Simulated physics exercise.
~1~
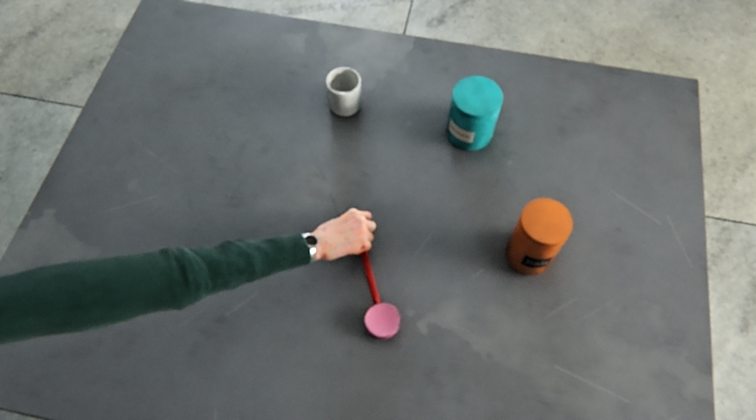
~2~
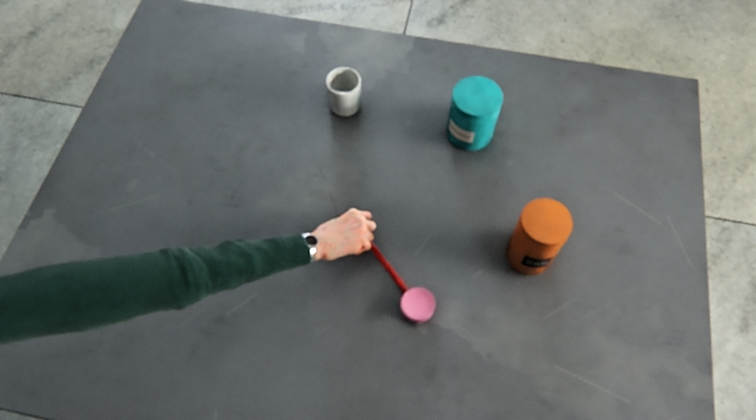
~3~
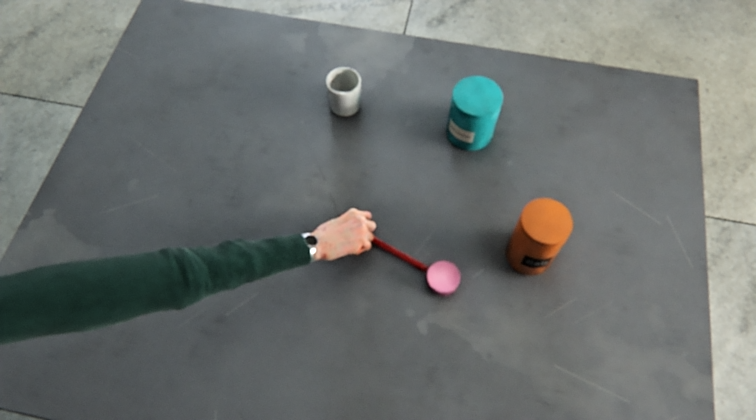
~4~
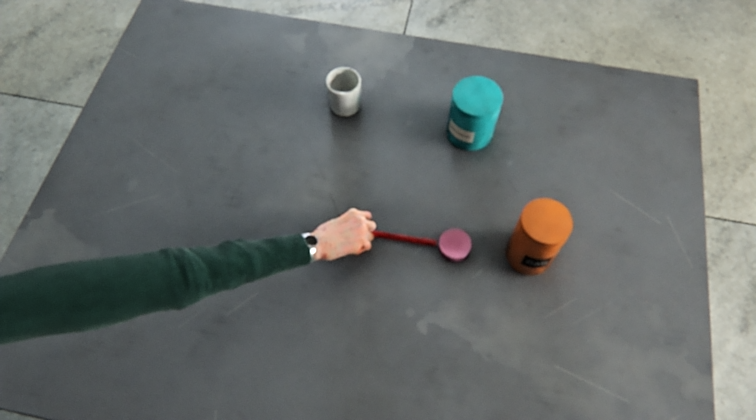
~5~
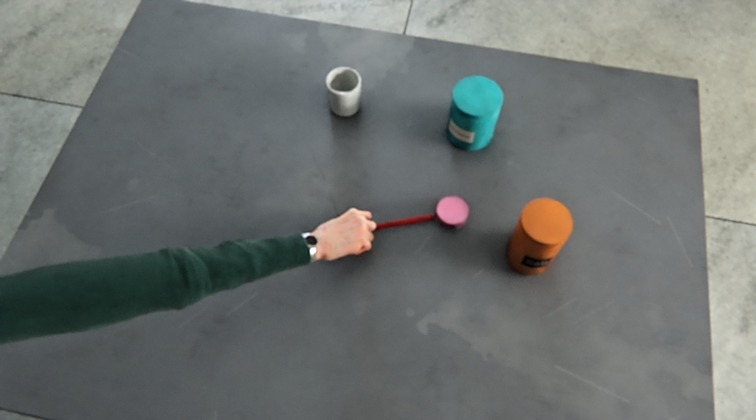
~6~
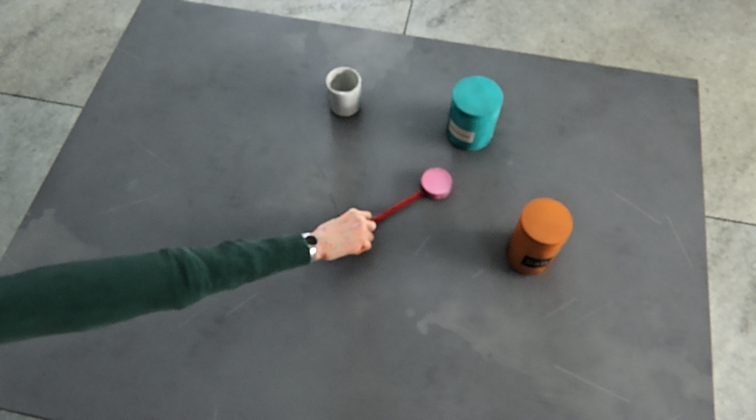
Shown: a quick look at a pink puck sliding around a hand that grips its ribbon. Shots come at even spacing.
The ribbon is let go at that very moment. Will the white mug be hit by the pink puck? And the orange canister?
As for the outcome, the white mug will be hit, the orange canister will not be hit.
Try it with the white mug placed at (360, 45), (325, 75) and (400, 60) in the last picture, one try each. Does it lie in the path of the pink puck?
First try: It escapes; second try: It takes a knock; third try: It is missed.
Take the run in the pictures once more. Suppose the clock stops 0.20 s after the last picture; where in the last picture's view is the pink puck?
It is somewhere near (361, 115).
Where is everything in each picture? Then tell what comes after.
In the first picture, pink puck (382, 320); white mug (343, 80); orange canister (547, 220); turquoise canister (478, 95).
In the second picture, pink puck (418, 304).
In the third picture, pink puck (444, 276).
In the fourth picture, pink puck (456, 243).
In the fifth picture, pink puck (453, 210).
In the sixth picture, pink puck (437, 181); white mug (343, 80); orange canister (547, 220); turquoise canister (478, 95); going round anticlockwise.
Then, 0.08 s on from there, puck near (391, 142).
Then, 0.20 s on from there, puck near (361, 115); white mug pushed aside.
In the end, puck near (361, 115); white mug pushed aside. The white mug takes the knock and the orange canister stays untouched.
